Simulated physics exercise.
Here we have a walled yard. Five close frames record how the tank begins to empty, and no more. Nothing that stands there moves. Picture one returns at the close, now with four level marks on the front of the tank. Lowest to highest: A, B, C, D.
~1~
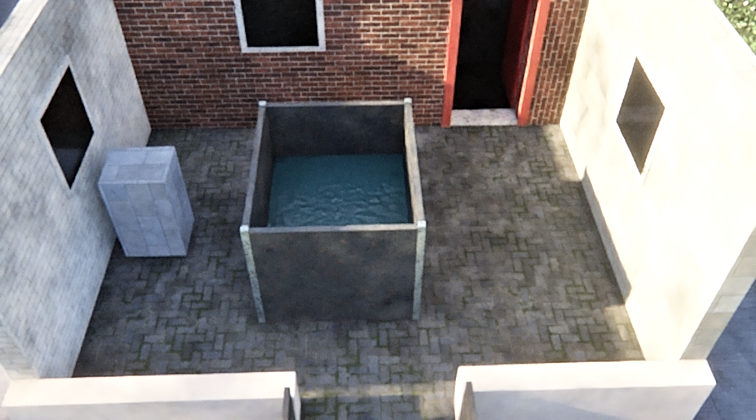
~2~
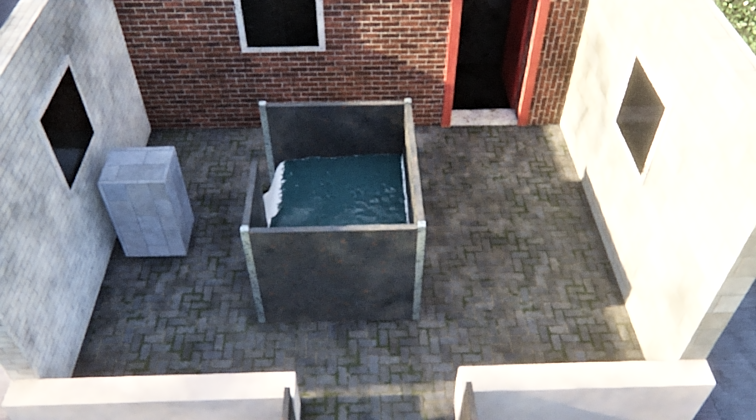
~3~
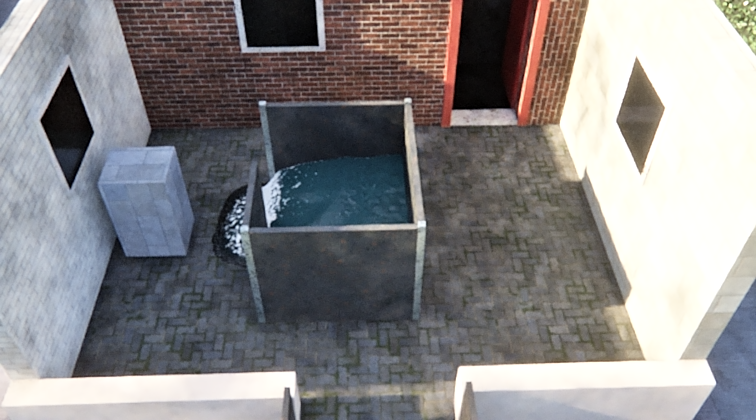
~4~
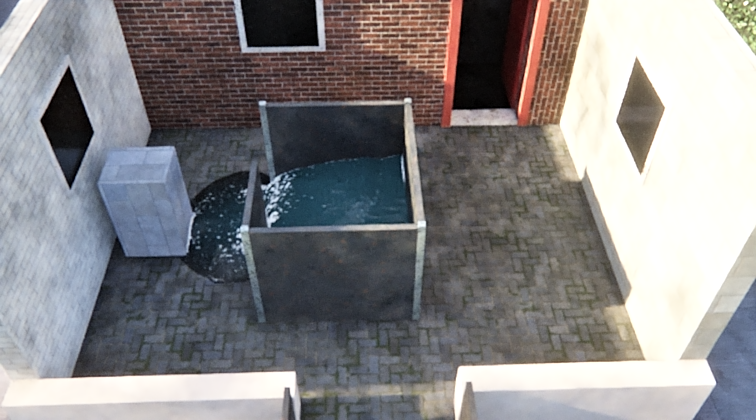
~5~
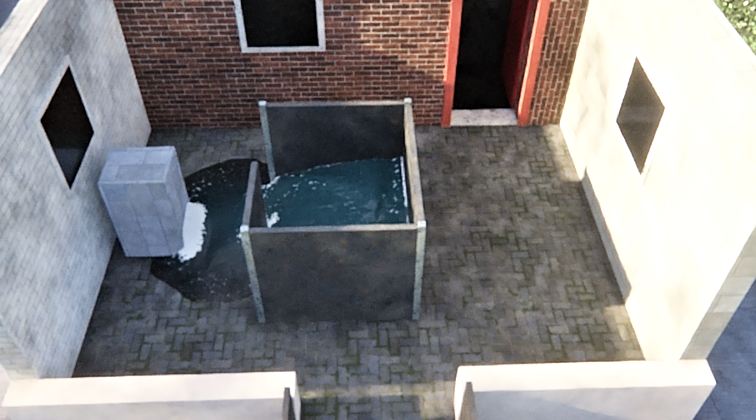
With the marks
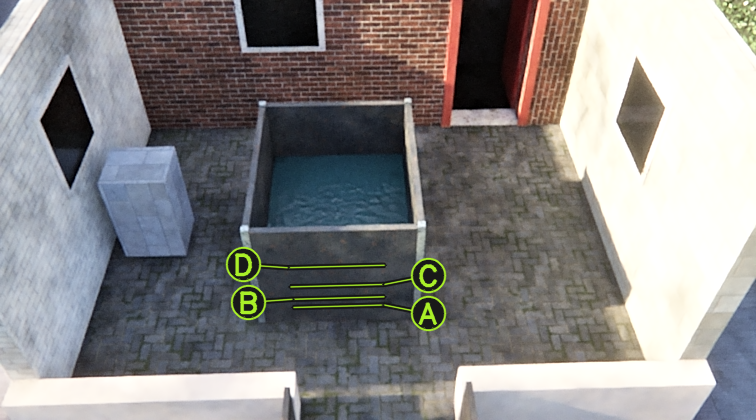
In a walled yard with a brick back wall and a red doorway, water sat still in a dark tank, then poured out its left side and spread over the paving, foaming against a pale block.
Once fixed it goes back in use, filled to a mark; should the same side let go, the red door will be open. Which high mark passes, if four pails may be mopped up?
I would pick line C.
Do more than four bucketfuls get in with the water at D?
Yes, it does.
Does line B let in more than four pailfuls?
No.
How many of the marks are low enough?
Three of them.
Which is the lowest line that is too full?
Line D.
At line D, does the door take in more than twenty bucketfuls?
No.
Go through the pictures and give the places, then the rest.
Water in the tank at rest, its middle at (338, 210); foot of the red doorway at (483, 125); open gate at (377, 366).
Water covers 1 % of the ground, its front hidden from here.
Water covers 4 % of the ground and shows as far out as (223, 250).
Water covers 7 % of the ground and shows as far out as (189, 255).
Water covers 11 % of the ground and shows as far out as (199, 290).
On the marked copy, A at (338, 306); B at (338, 298); C at (337, 285); D at (336, 266); from the bottom up A, B, C, D.
If A is chosen, nothing gets over.
If B is chosen, nothing gets over.
If C is chosen, a bucket or two gets in.
If D is chosen, about 10 bucketfuls get in.
